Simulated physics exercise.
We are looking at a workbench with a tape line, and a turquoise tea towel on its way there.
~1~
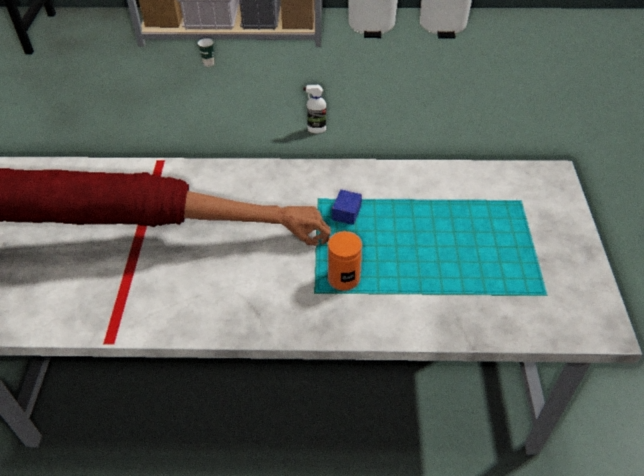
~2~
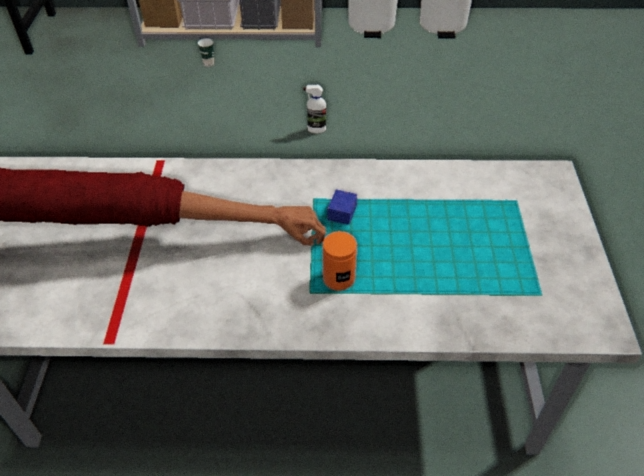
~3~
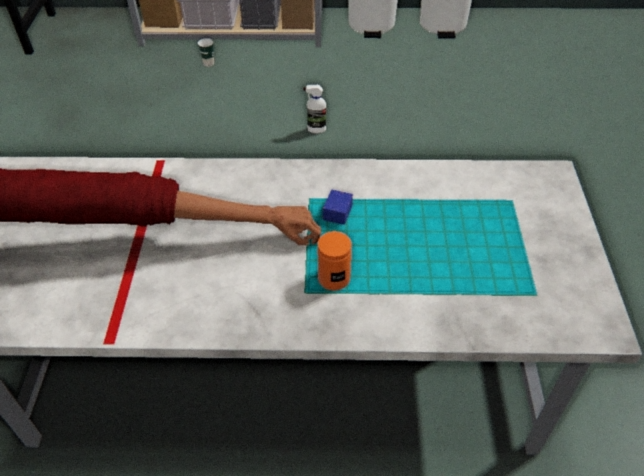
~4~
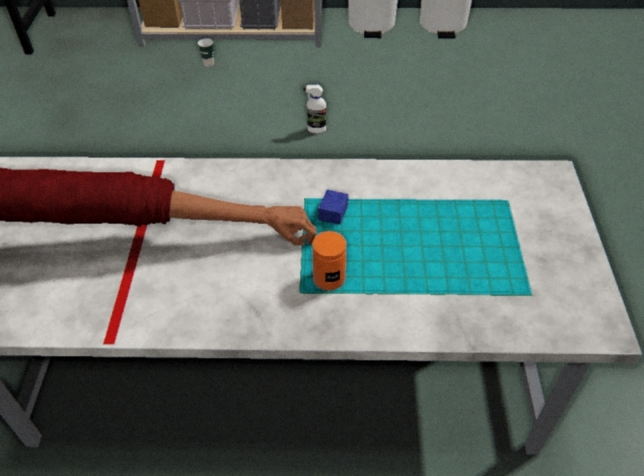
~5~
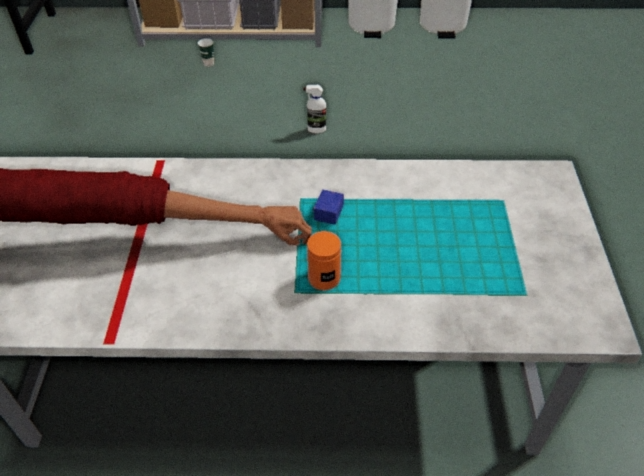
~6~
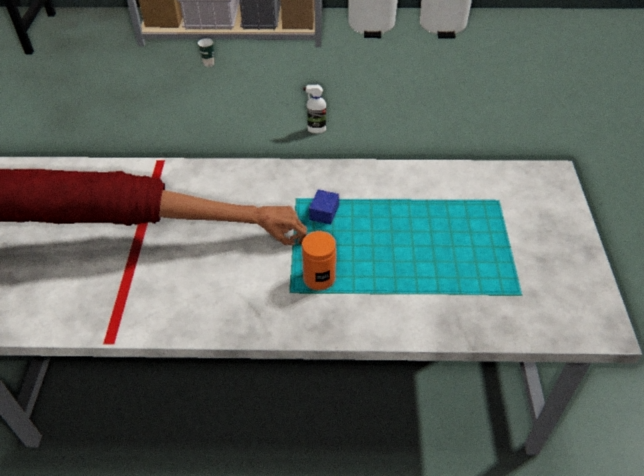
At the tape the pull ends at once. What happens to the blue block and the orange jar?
The blue block keeps its seat and the orange jar stays on the cloth.
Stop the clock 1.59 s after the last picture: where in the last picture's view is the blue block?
Near (181, 206).
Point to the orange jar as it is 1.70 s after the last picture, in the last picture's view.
Around (153, 260).
Then, 1.59 s later than the last view, hem at the tape; blue block on the cloth near (181, 206); orange jar on the cloth near (159, 260).
Then, 1.70 s later than the last view, hem at the tape; blue block on the cloth near (176, 206); orange jar on the cloth near (153, 260).
Finally, hem at the tape; blue block on the cloth near (176, 206); orange jar on the cloth near (153, 260). The blue block stays on the cloth and the orange jar remains aboard.
